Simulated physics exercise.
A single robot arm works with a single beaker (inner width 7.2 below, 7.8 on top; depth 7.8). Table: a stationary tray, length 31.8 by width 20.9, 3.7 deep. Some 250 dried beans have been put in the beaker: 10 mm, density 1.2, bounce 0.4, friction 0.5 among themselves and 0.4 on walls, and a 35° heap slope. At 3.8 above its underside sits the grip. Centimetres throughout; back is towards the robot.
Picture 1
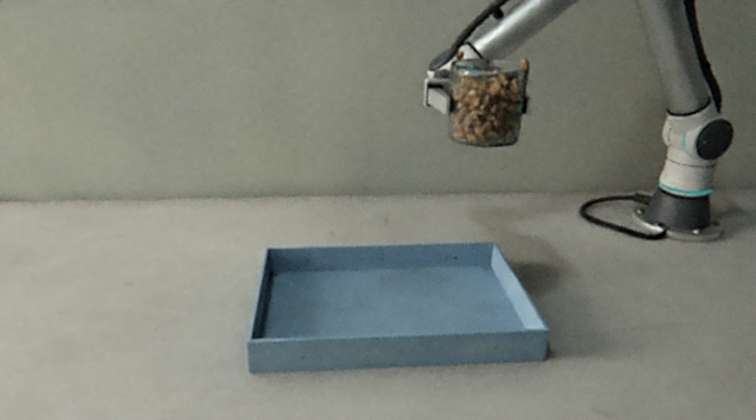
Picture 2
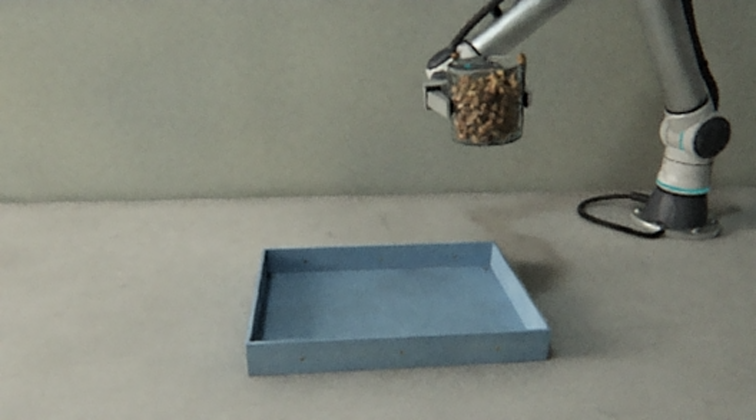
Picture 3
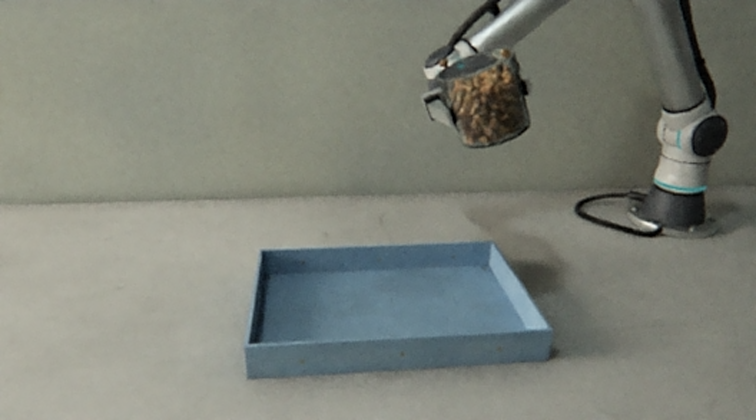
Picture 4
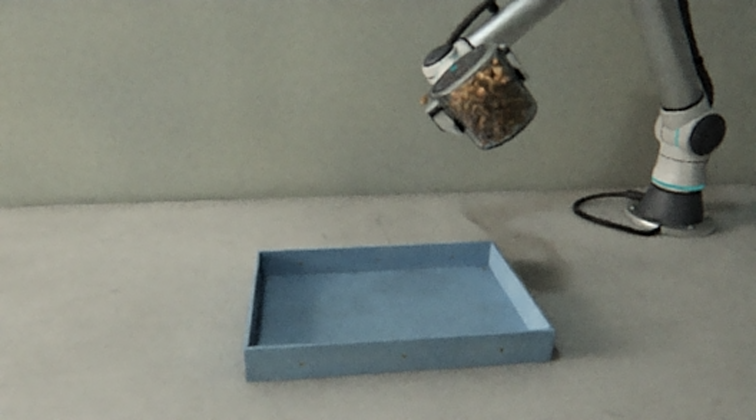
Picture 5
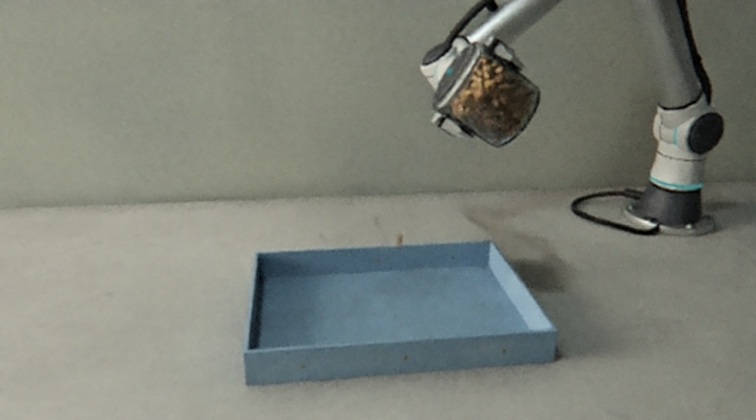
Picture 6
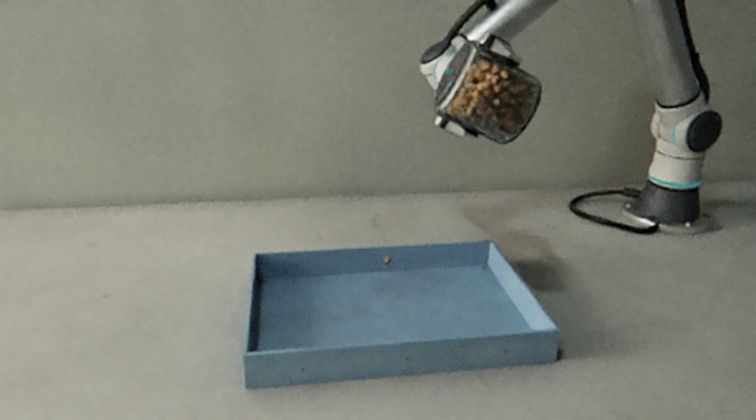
On a plain grey surface, a robot arm at the right holds a clear beaker of brown dried beans above and behind a shallow blue tray. The arm steadily tilts the beaker toward the left, and a single bean drops to the tray while the rest stay inside the steeply tilted beaker.
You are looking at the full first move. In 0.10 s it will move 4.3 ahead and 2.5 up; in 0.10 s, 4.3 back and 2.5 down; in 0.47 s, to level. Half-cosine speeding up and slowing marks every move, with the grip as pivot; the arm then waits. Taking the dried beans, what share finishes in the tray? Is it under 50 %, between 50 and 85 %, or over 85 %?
It is between 50 and 85 %.
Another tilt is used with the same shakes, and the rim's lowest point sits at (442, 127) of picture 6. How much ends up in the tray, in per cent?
About 100 %.
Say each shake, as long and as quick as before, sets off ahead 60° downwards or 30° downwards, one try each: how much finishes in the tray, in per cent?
5 and 15 %.
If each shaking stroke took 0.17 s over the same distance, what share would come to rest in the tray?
About 15 per cent, then.
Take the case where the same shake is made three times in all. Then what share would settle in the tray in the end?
Then about 90 per cent.
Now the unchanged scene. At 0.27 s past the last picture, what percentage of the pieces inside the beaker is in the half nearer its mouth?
55 %.
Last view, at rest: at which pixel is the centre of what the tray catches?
Around pixel (327, 316).
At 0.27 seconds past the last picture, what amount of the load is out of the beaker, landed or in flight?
Around 75 percent at that moment.
Then, 0.27 s on, tilted 60° forward, highest piece 27 above the table; 65 in the beaker, 1 in the tray, 185 in flight or on a rim.
Then, 0.54 s on, tilted 12° forward, highest piece 29 above the table; 187 in the tray, 62 in the beaker, 1 on the table or floor, 1 in flight or on a rim.
Then, 0.87 s on, level, highest piece 27 above the table; 187 in the tray, 62 in the beaker, 2 on the table or floor.
Then, 1.92 s on, level, highest piece 27 above the table; 187 in the tray, 62 in the beaker, 2 on the table or floor.
In the end, 187 in the tray, 62 in the beaker, 2 on the table or floor. That is 75 % in the tray.
